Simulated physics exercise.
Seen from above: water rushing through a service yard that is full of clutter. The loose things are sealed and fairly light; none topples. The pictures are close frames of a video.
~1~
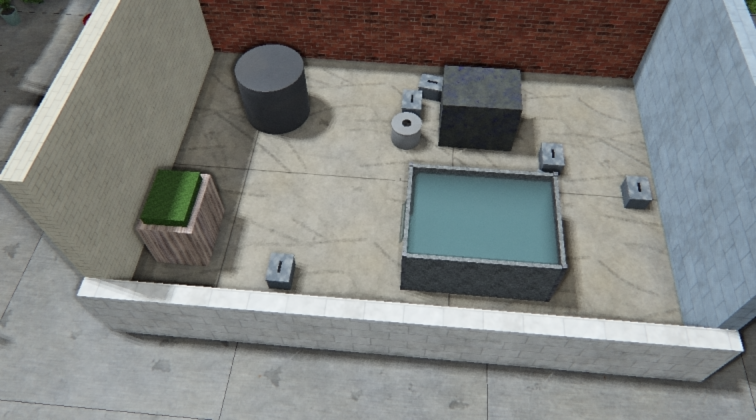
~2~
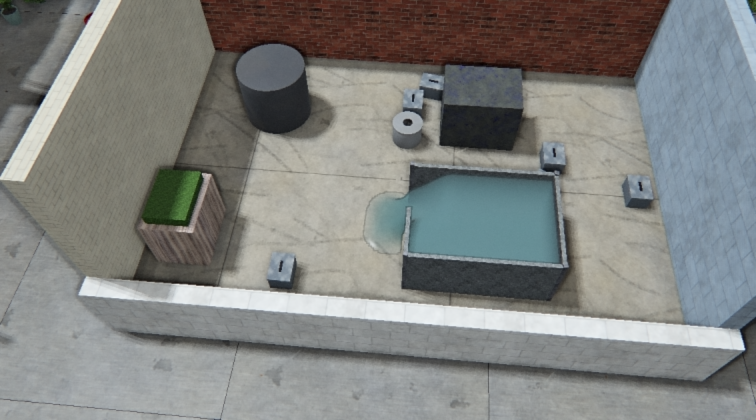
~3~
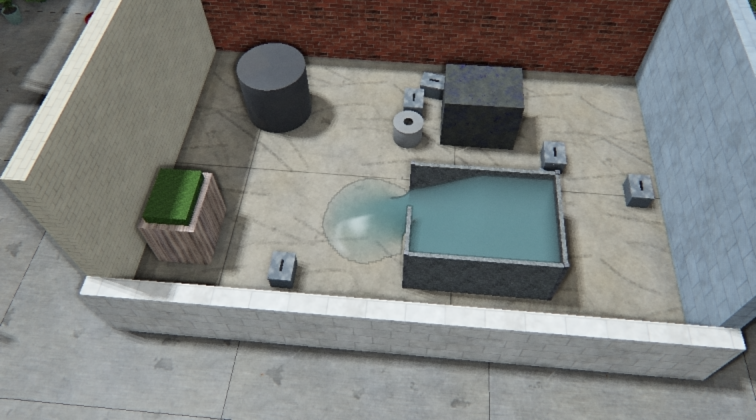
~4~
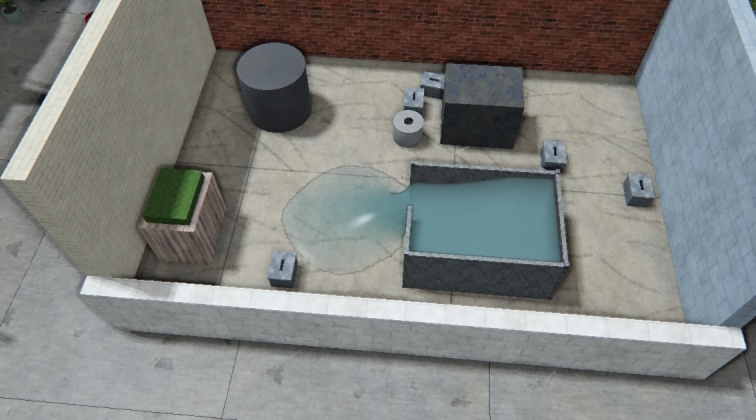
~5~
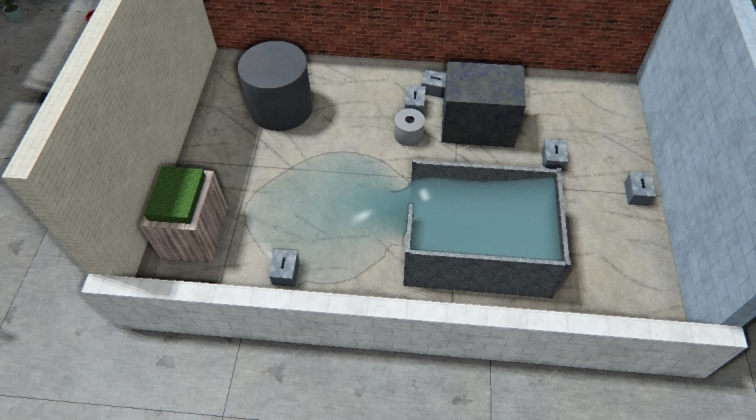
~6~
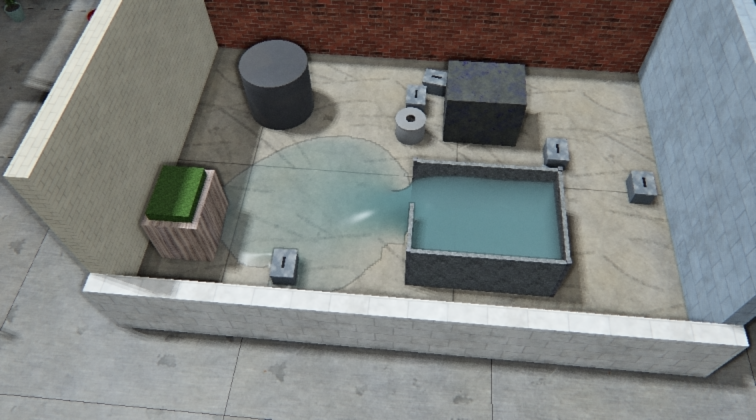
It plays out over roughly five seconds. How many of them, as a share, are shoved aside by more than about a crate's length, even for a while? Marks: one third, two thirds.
Share: Less than a third.
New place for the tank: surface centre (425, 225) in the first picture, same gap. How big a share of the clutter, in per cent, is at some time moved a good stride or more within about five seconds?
I make it 40 per cent.
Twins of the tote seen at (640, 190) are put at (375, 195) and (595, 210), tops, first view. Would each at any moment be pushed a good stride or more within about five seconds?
As listed: That far or more, not that far.
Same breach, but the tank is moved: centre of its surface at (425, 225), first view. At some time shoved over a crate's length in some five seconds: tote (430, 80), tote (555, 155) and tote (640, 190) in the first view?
One after the other: Swept aside, under that, no.
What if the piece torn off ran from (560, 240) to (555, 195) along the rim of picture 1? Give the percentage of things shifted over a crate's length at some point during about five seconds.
About 40 per cent.
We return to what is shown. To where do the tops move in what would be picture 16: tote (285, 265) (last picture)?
At about (172, 268).
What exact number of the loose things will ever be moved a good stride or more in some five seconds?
The number is 1.
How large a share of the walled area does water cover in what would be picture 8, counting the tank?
About 30 per cent.
A moment on, 0 of 8 are well off their spots; 0 afloat.
Next, 1 of 8 are well off their spots; 1 afloat.
Later, 1 of 8 are well off their spots; 1 afloat.
In the end, 1 of 8 are well off their spots, and 1 have been at some point; 1 afloat.
